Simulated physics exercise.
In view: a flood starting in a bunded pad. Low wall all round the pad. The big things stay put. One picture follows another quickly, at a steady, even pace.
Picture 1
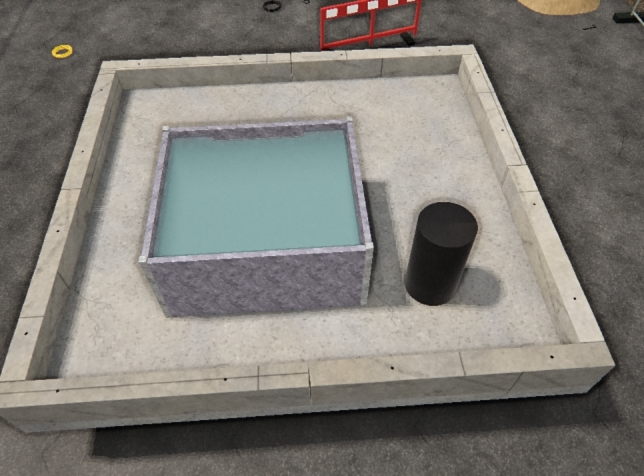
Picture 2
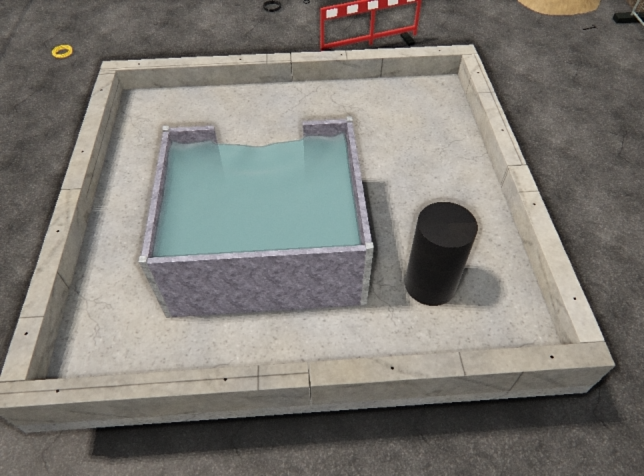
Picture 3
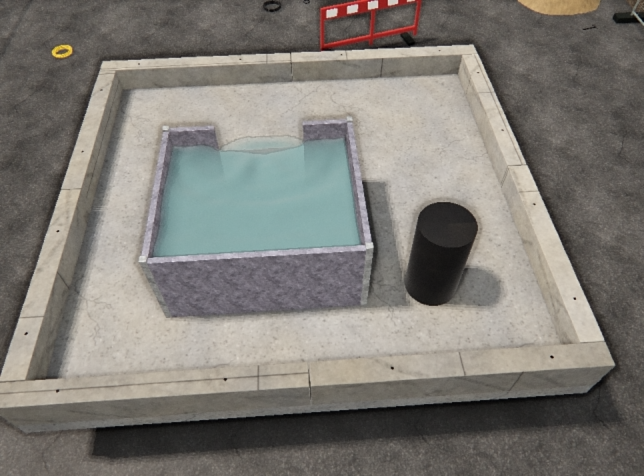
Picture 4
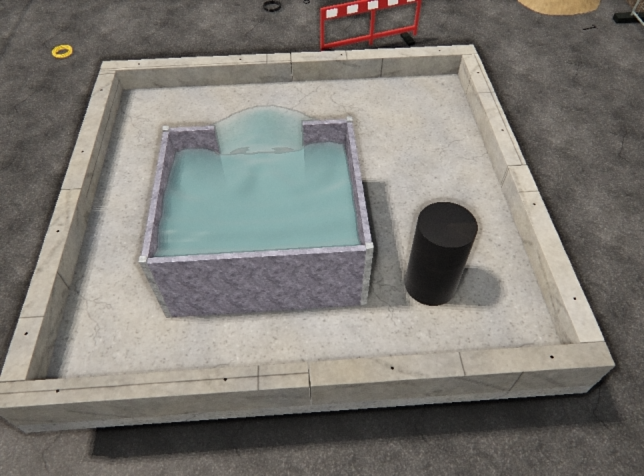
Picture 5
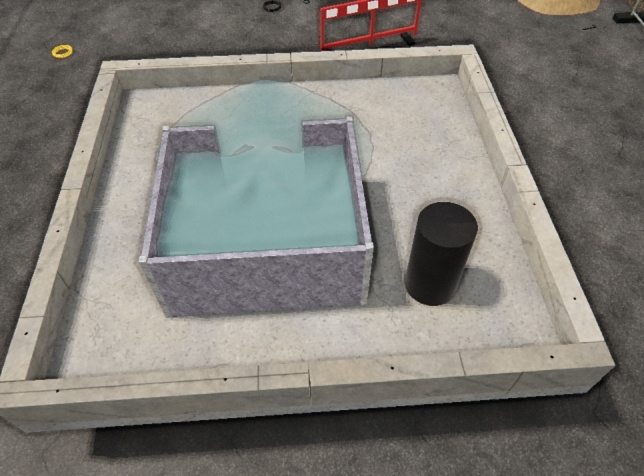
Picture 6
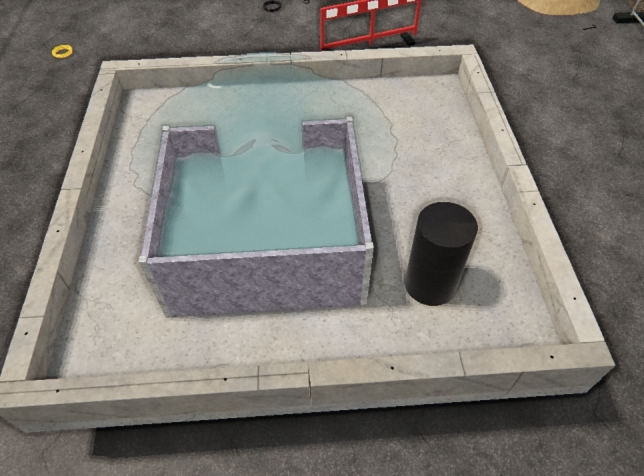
A square tank of water opens at its far side and water spreads across the walled pad.
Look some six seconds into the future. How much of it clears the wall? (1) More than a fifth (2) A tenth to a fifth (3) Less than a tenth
(3) Less than a tenth.
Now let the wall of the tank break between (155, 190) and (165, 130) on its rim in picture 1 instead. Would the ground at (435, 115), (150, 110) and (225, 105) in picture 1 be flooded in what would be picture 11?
First point bare, second point swamped, third point bare.
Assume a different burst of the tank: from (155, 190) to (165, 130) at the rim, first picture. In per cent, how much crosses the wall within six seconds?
8 per cent.
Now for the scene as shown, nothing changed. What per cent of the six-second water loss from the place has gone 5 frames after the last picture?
About 25 %.
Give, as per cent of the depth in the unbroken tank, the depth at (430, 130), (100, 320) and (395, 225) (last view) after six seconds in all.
First spot roughly 14 %, second 18 %, third 10 %.
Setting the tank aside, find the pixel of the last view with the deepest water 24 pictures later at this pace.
I'd mark about pixel (44, 393).
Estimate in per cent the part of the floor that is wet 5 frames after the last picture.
I make it 45 per cent.
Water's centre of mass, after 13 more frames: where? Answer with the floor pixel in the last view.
My pick is pixel (270, 168).
A moment on, water covers 35 % of the floor; the low wall has let 0 % over.
Next, water covers 40 % of the floor; the low wall has let 1 % over.
Then, water covers 45 % of the floor; the low wall has let 4 % over.
Later, water covers 75 % of the floor; the low wall has let 5 % over.
In the end, water covers 80 % of the floor; the low wall has let 5 % over.
